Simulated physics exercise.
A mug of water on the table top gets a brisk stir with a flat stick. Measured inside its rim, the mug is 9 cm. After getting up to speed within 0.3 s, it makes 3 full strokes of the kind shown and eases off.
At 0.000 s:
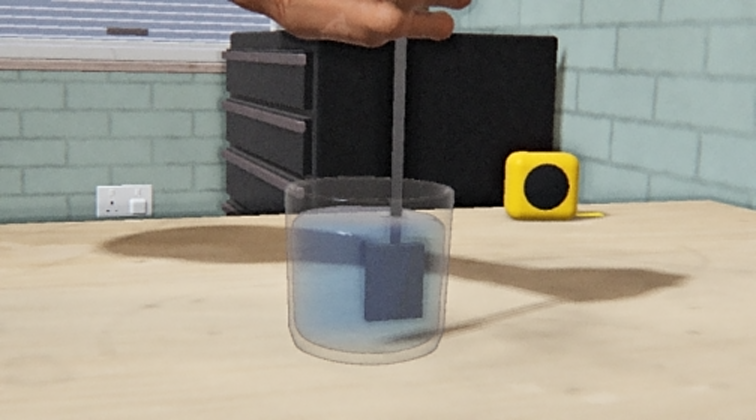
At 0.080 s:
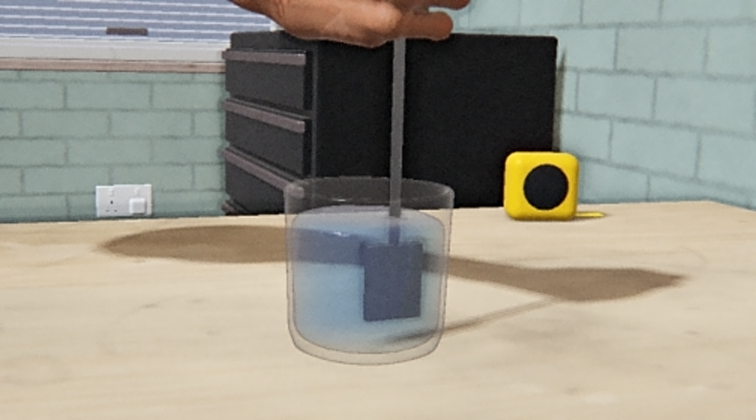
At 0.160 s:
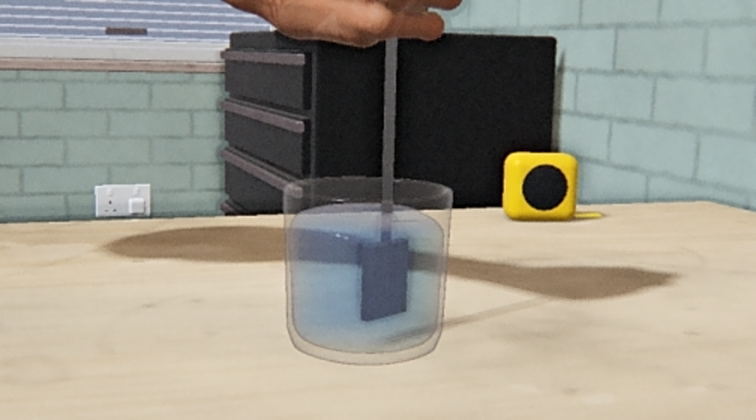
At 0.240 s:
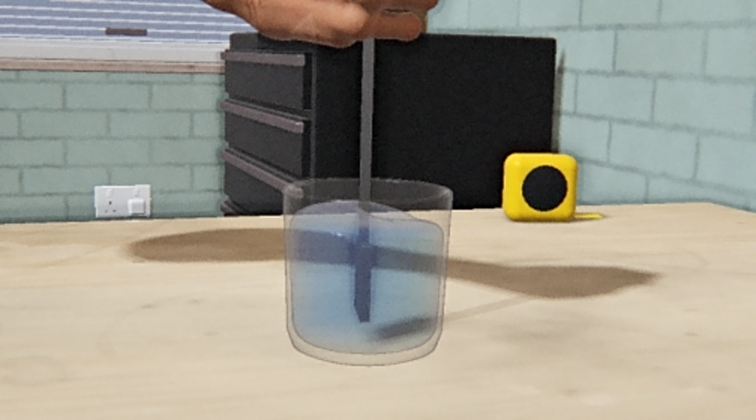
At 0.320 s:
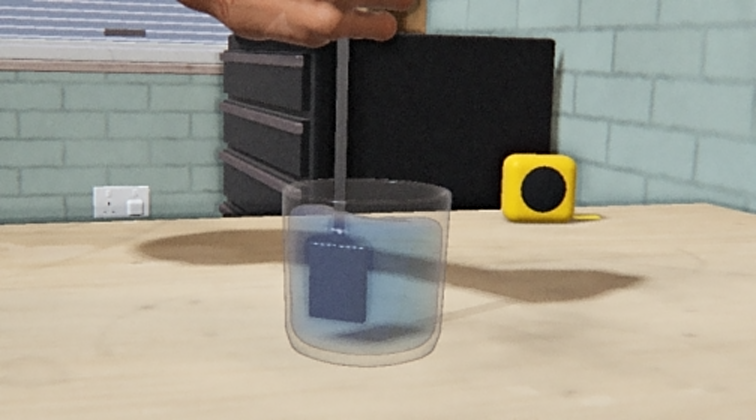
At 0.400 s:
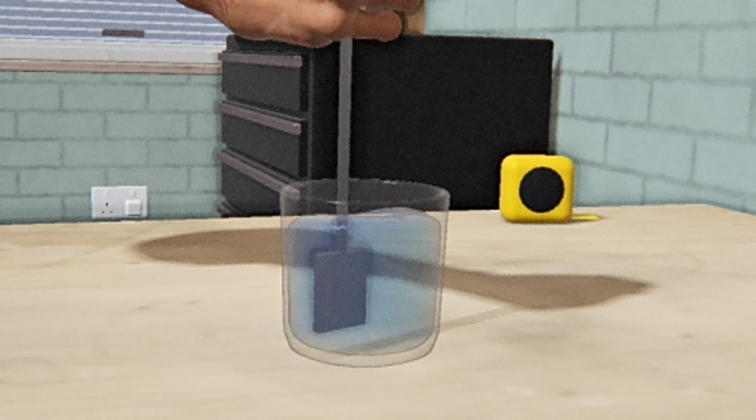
A hand moves a flat stick leftward through blue water in a clear container, turning it.
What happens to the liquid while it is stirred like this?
The liquid stays inside the container.
Then, 0.72 s in, 0 ml is over the rim.
Then, 1.03 s in, 0 ml is over the rim.
Then, 1.35 s in, 0 ml is over the rim.
Then, 1.67 s in, 0 ml is over the rim.
Finally, 0 ml is over the rim.
